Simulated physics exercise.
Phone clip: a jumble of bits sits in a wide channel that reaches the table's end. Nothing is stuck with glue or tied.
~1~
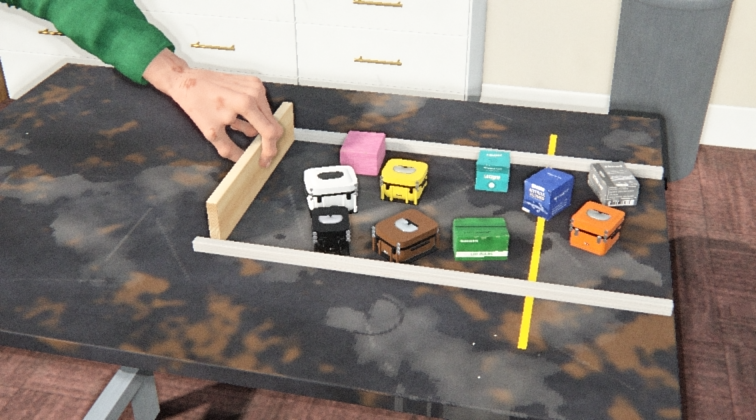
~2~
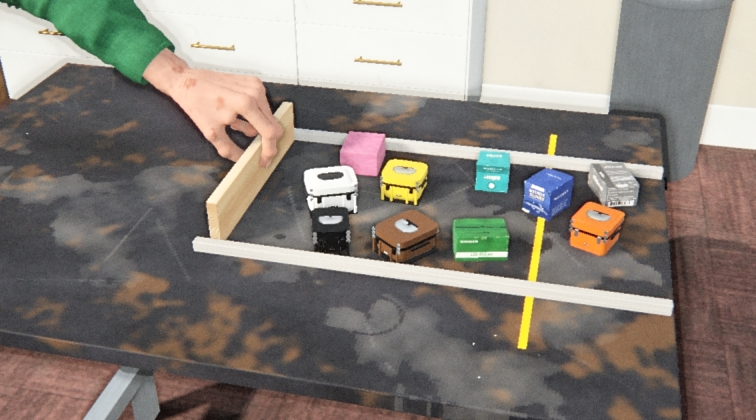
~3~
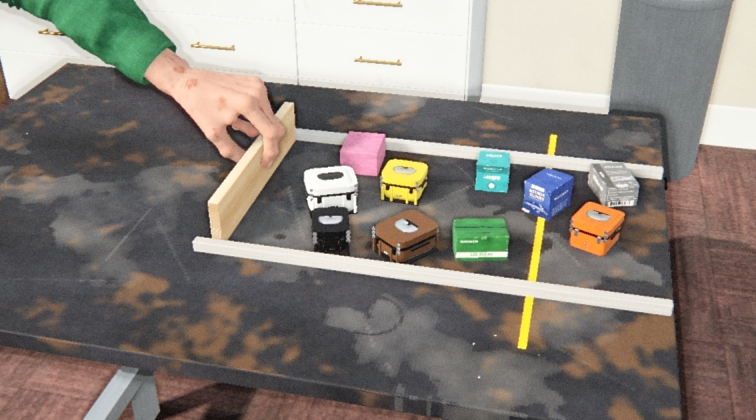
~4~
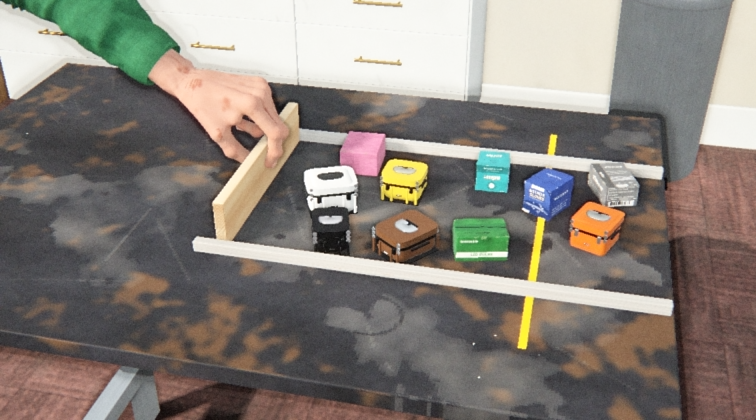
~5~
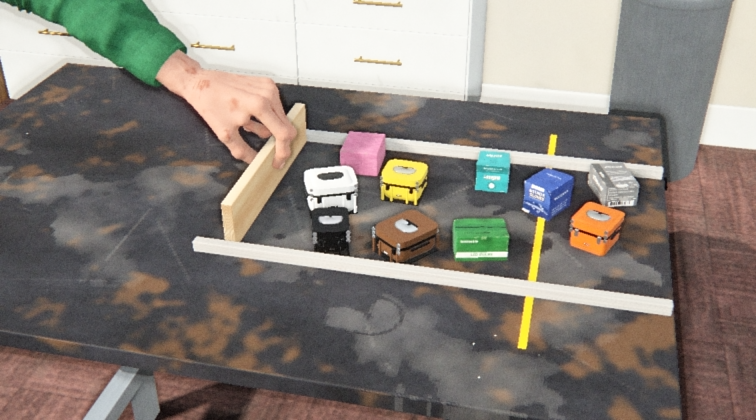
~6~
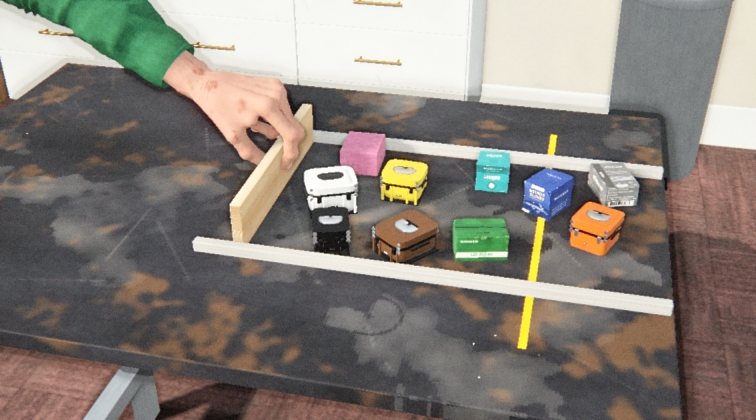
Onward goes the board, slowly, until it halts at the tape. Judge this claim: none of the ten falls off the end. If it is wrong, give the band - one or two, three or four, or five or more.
Right.
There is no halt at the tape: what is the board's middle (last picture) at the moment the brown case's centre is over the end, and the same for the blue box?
Approx. (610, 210) / approx. (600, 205) for the other.
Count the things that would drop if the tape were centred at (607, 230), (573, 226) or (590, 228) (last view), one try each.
It would be 4, then 2, then 2.
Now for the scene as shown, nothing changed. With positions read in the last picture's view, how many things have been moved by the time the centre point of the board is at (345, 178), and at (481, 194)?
3 at one spot and 8 at the other.
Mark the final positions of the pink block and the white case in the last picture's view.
Pink block at about (567, 176), white case at about (566, 224).
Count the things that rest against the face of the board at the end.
It's touching 4 at the end.
Soon after, none off yet; grey box at rest near (613, 184); orange case at rest near (596, 229); blue box at rest near (548, 193).
In the end, the number that fall off is zero.
